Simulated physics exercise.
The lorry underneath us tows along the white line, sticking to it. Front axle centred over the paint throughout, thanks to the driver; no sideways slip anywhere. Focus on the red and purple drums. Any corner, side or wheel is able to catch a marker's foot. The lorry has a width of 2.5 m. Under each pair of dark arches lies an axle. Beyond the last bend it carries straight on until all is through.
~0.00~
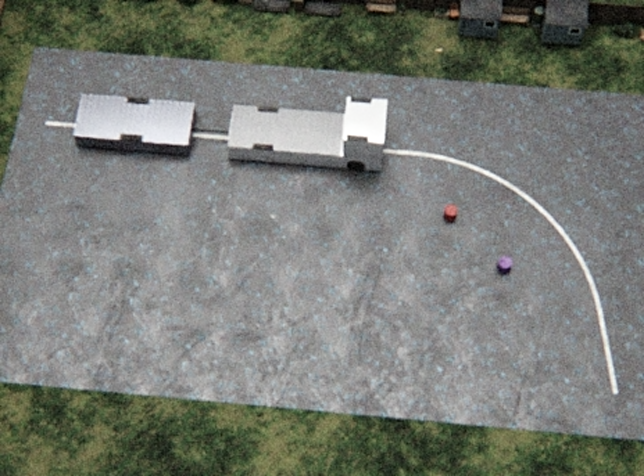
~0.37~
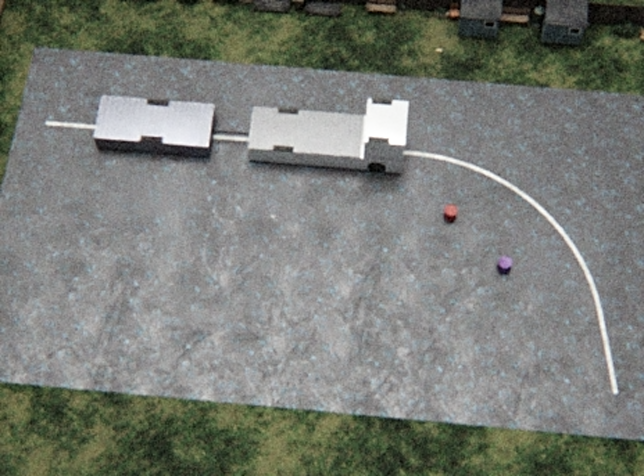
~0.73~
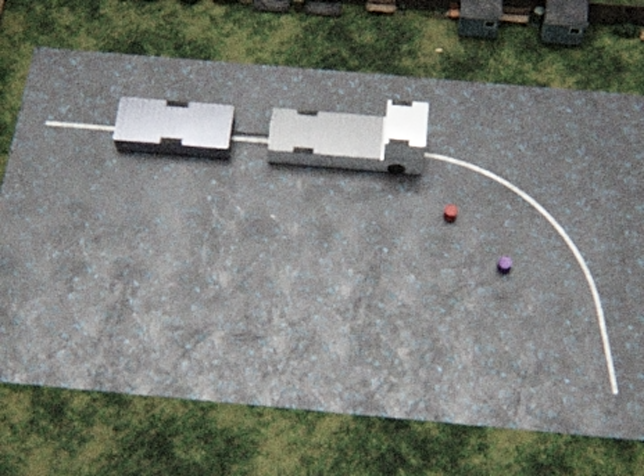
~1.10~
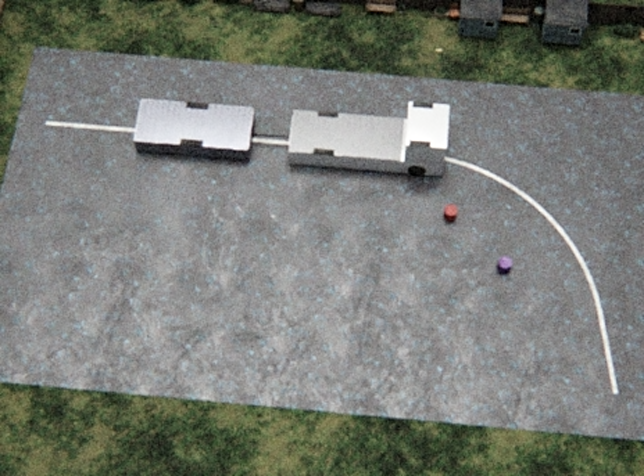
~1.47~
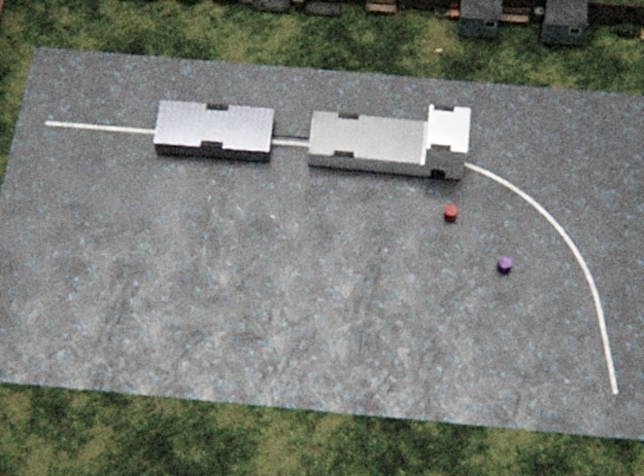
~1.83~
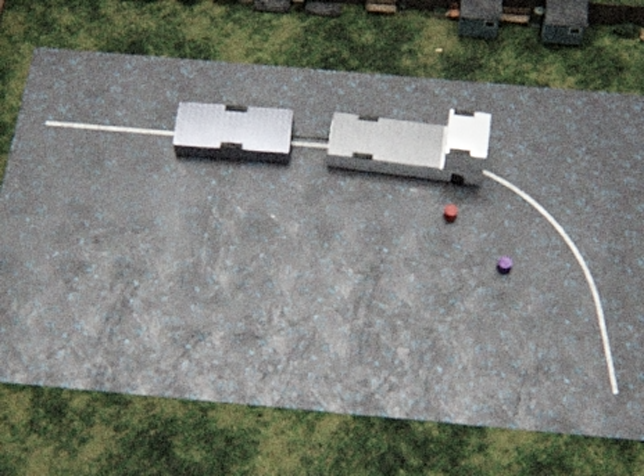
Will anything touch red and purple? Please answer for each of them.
Red stays untouched, purple stays untouched.
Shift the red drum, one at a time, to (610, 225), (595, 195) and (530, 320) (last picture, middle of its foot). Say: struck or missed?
In the first spot it is left alone, in the second left alone, and in the third left alone.
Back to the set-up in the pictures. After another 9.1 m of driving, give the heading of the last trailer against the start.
Last trailer heading vs start: Approx. 10 degrees.
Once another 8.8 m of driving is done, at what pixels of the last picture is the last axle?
Roughly at (395, 146).
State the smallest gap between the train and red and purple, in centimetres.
Results - red 30, purple 30.
After 4.5 s, the last axle is at (372, 141) of the last picture, 15 cm off the line.
After 6.8 s, the last axle is at (475, 180) of the last picture, 130 cm off the line; red has been passed with 30 cm to spare.
After 8.6 s, the last axle is at (539, 243) of the last picture, 180 cm off the line; purple has been passed with 25 cm to spare.
After 12.5 s, the last axle is at (625, 452) of the last picture, 40 cm off the line; 0 of 2 struck in all.
